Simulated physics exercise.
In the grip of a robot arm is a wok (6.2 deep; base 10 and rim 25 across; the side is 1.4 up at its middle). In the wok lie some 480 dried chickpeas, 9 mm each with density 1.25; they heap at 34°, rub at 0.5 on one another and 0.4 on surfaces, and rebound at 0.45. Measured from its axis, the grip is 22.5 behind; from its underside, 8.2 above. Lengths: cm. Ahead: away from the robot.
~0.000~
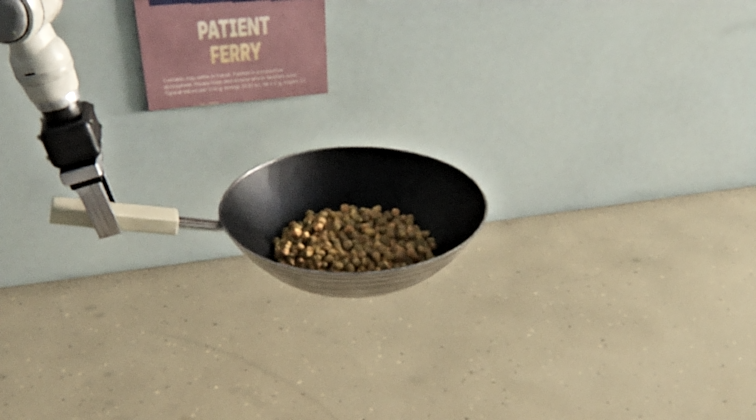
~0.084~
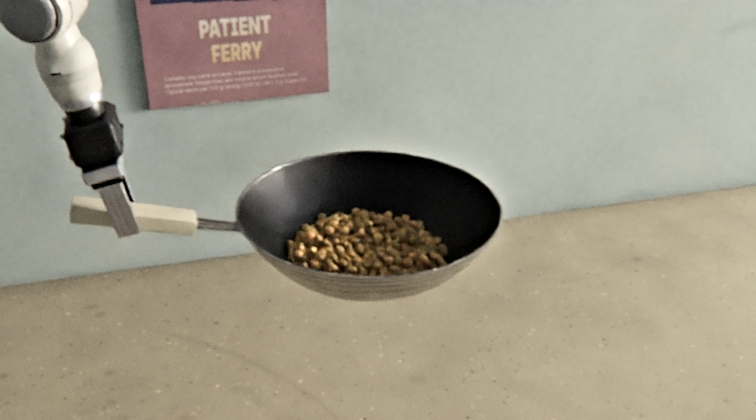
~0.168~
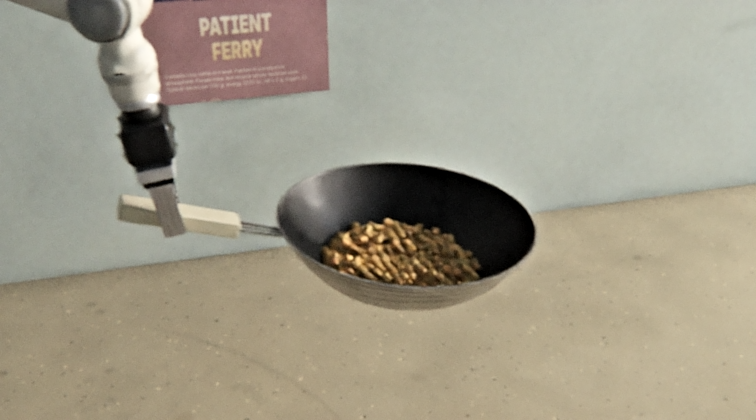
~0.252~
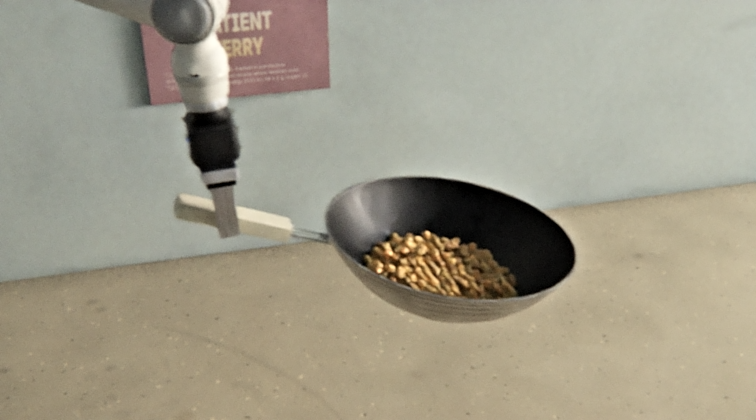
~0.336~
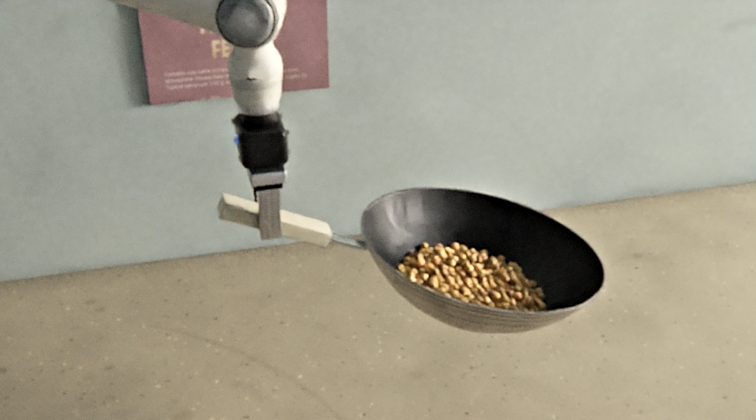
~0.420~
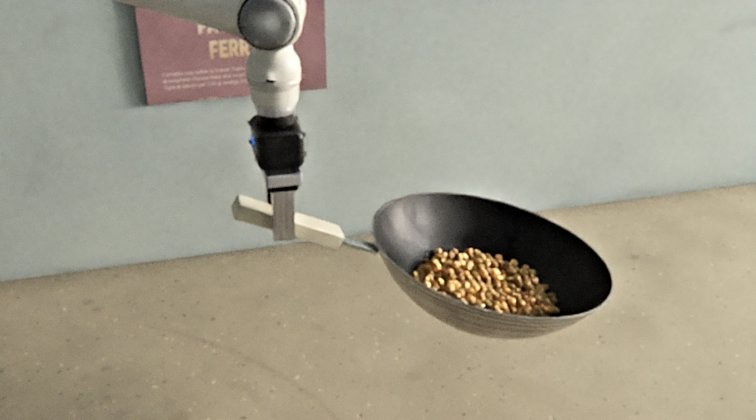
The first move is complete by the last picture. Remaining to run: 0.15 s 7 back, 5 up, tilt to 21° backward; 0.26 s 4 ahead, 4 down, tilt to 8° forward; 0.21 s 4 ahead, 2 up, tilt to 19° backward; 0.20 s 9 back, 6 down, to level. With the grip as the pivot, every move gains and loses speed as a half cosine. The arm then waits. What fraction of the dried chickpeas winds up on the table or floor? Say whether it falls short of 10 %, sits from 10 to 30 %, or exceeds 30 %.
It exceeds 30 %.
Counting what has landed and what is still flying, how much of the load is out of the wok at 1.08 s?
Roughly 100 % by that time.
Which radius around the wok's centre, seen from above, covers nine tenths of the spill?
Seen from above, roughly 45 cm.
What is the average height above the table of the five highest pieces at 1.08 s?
They are some 5 centimetres up.
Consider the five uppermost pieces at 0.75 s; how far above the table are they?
About 56 cm.
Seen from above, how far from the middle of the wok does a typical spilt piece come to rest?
26 cm or so.
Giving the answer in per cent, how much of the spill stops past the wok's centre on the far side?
Of the spill: Approx. 10 %.
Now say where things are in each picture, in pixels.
The first picture shows wok middle at (354, 232), level; upper third of the load around (352, 244), from x 275 to 435, top at y 210; 482 in the wok.
The second picture shows wok middle at (369, 236), tilted 1° forward; upper third of the load around (353, 250), from x 290 to 445, top at y 210.
The third picture shows wok middle at (405, 247), tilted 4° forward; upper third of the load around (374, 260), from x 325 to 475, top at y 225.
The fourth picture shows wok middle at (446, 260), tilted 8° forward; upper third of the load around (409, 271), from x 365 to 515, top at y 235.
The fifth picture shows wok middle at (476, 271), tilted 11° forward; upper third of the load around (439, 281), from x 400 to 540, top at y 245.
The sixth picture shows wok middle at (484, 276), tilted 12° forward; upper third of the load around (455, 287), from x 415 to 555, top at y 250; 482 in the wok.
After 0.75 s, tilted 1° forward, highest piece 56 above the table; 482 in flight or on a rim.
After 1.08 s, tilted 18° backward, highest piece 9 above the table; 478 on the table or floor, 4 in flight or on a rim.
After 1.44 s, level, highest piece 1 above the table; 482 on the table or floor.
After 2.49 s, level, highest piece 1 above the table; 482 on the table or floor.
At rest, 482 on the table or floor. That is 100 % on the table or floor.
